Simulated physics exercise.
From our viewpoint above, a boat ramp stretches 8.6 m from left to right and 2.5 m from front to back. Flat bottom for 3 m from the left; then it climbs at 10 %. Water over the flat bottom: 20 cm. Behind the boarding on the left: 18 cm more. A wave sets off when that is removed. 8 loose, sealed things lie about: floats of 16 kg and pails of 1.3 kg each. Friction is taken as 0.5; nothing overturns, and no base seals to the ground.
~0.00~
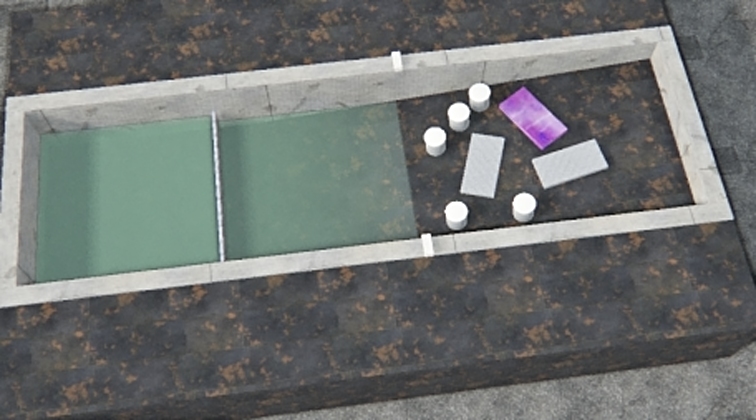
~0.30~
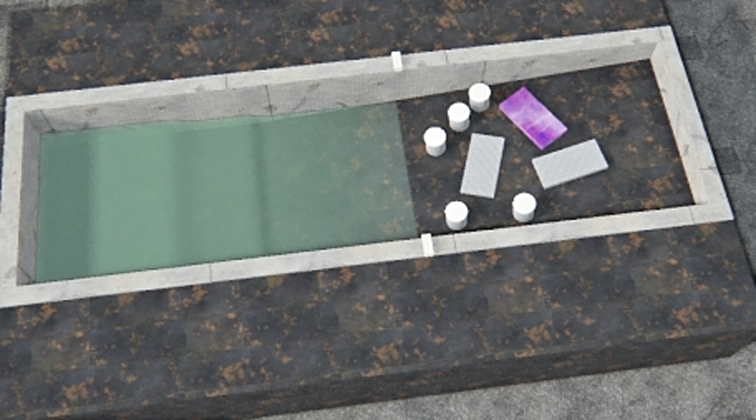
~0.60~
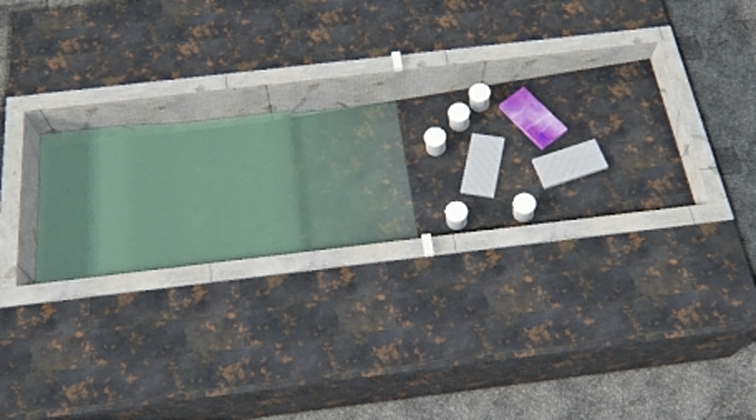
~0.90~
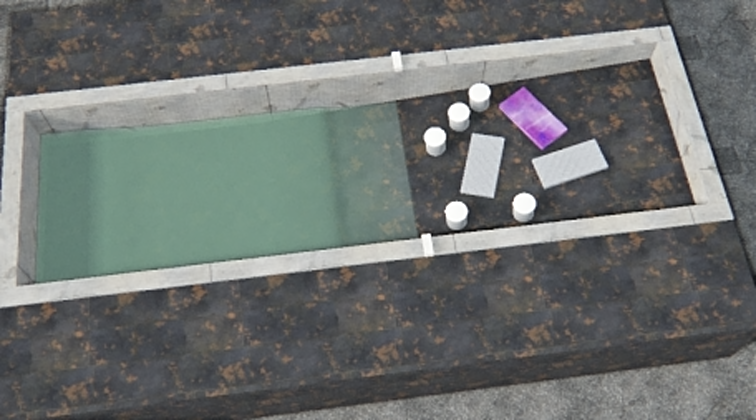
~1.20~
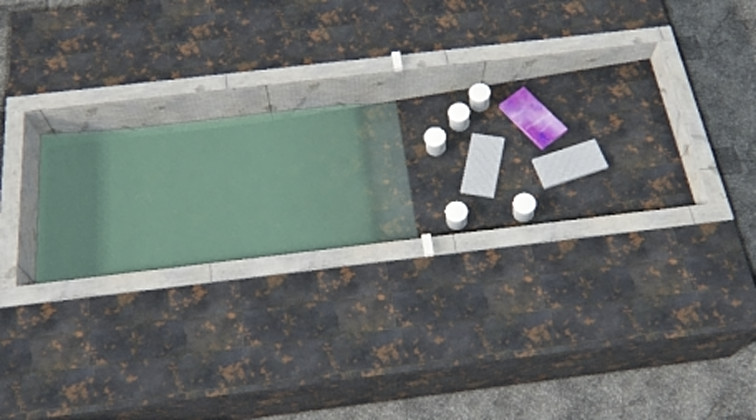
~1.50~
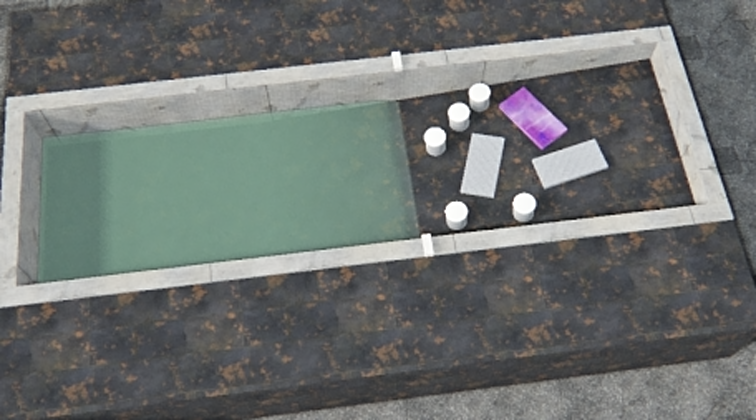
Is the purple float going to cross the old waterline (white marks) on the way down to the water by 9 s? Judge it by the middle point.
It doesn't get through.
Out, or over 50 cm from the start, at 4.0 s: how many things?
Count: 4.
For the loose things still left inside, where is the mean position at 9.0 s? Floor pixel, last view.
They're centred close to (397, 158).
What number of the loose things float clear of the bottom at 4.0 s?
Count: 5.
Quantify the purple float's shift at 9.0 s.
Roughly 0 centimetres.
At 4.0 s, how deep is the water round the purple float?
The depth there is around 3 cm.
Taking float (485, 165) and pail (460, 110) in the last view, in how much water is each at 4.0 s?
Depth approx. 7 cm / 7 cm.
After 2.1 s the purple float is near (533, 117), 0.0 m from its start, aground; 0 of 8 are over the mark; 0 afloat.
After 4.0 s the purple float is near (533, 117), 0.0 m from its start, aground; 0 of 8 are over the mark; 5 afloat.
After 6.3 s the purple float is near (532, 117), 0.0 m from its start, aground; 1 of 8 are over the mark; 6 afloat.
After 9.0 s the purple float is near (532, 117), 0.0 m from its start, aground; 5 of 8 are over the mark; 5 afloat.
